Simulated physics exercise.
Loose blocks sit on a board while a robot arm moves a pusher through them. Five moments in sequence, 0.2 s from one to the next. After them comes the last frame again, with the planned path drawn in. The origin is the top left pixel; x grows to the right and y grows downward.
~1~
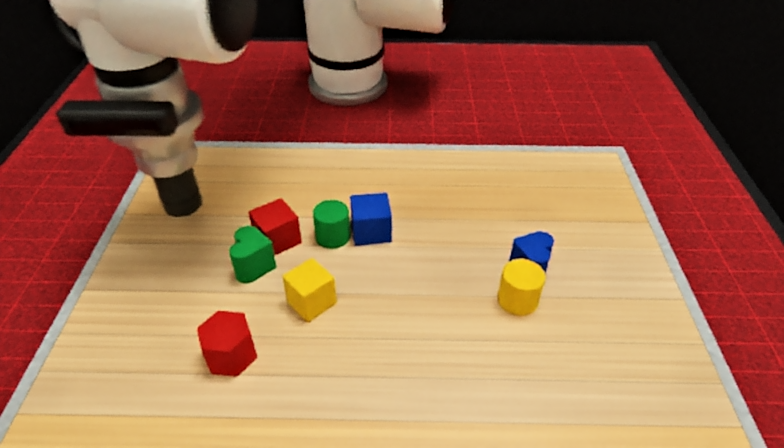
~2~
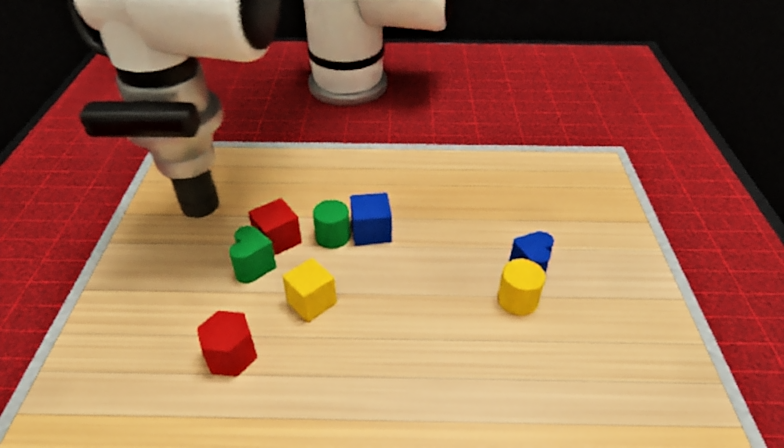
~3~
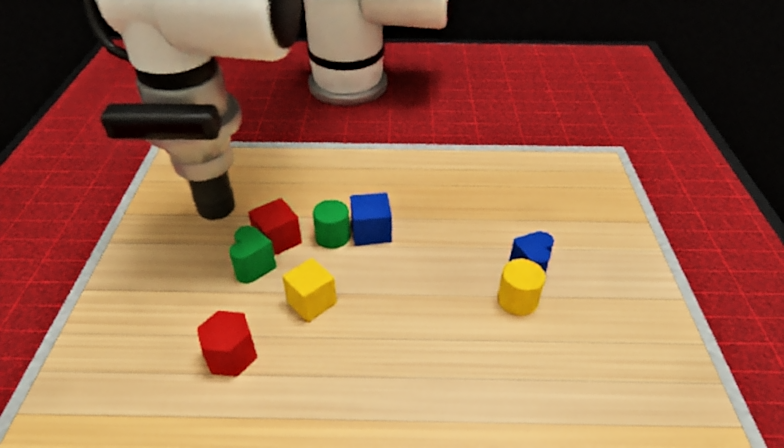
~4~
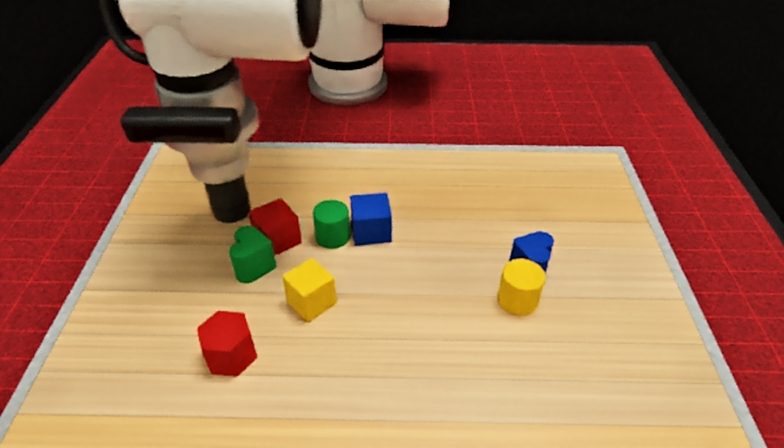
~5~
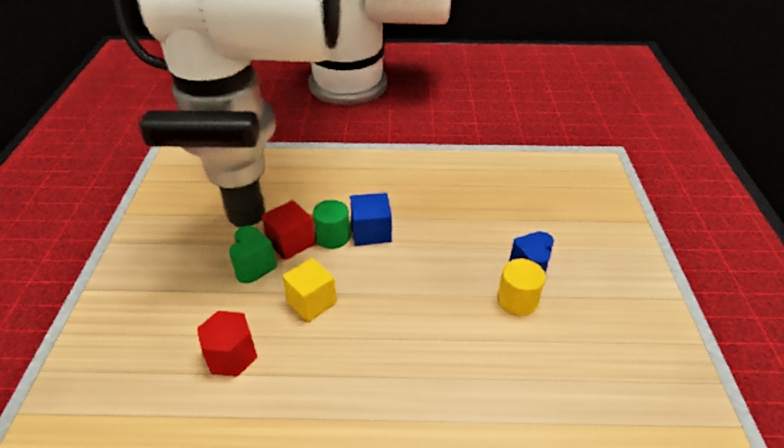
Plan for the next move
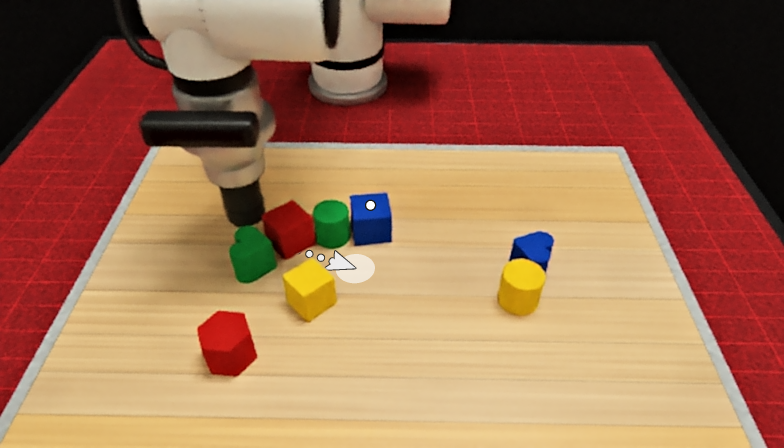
In the video, a robot arm moves its dark pusher rightward across the upper left of a wooden board scattered with colored blocks, then nudges a red block slightly right toward a green cylinder while the other blocks stay still.
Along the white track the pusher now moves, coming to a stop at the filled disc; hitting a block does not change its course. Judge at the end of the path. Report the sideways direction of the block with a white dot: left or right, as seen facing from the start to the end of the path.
It gets pushed left.
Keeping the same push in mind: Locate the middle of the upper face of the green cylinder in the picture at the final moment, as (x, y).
Answer: (392, 231).
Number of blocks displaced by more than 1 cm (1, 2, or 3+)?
In total, three or more blocks get moved by over 1 cm.
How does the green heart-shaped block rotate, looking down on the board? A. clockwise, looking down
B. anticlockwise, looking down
A - clockwise, looking down.
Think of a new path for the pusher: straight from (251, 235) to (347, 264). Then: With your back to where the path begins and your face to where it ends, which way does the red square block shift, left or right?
It's going to go right.
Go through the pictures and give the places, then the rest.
The first frame shows tip of the pusher (184, 206), middles of tops, green heart-shaped block (248, 241), red square block (273, 214), green cylinder (331, 210), blue square block (371, 205).
The second frame shows pusher (201, 207), nothing pushed.
The third frame shows pusher (217, 209), nothing pushed.
The fourth frame shows pusher (232, 212), nothing pushed.
The fifth frame shows pusher (247, 215), green heart-shaped block (248, 241), red square block (287, 216), green cylinder (331, 210), blue square block (371, 205).
The line goes straight from (251, 235) to (355, 268); the dot is on the blue square block.
What follows on the original path. One third of the way, pusher (281, 226); green heart-shaped block (257, 248), turned 45° clockwise; red square block (320, 234), turned 20° clockwise; green cylinder (355, 221); blue square block (384, 202), turned 20° anticlockwise.
Two thirds of the way, pusher (317, 238); green heart-shaped block (259, 249), turned 50° clockwise; red square block (352, 251), turned 40° clockwise; green cylinder (388, 230); blue square block (393, 200), turned 45° anticlockwise.
At the end, pusher (354, 249); green heart-shaped block (259, 249), turned 50° clockwise; red square block (382, 264), turned 80° clockwise; green cylinder (392, 231); blue square block (393, 200), turned 45° anticlockwise.
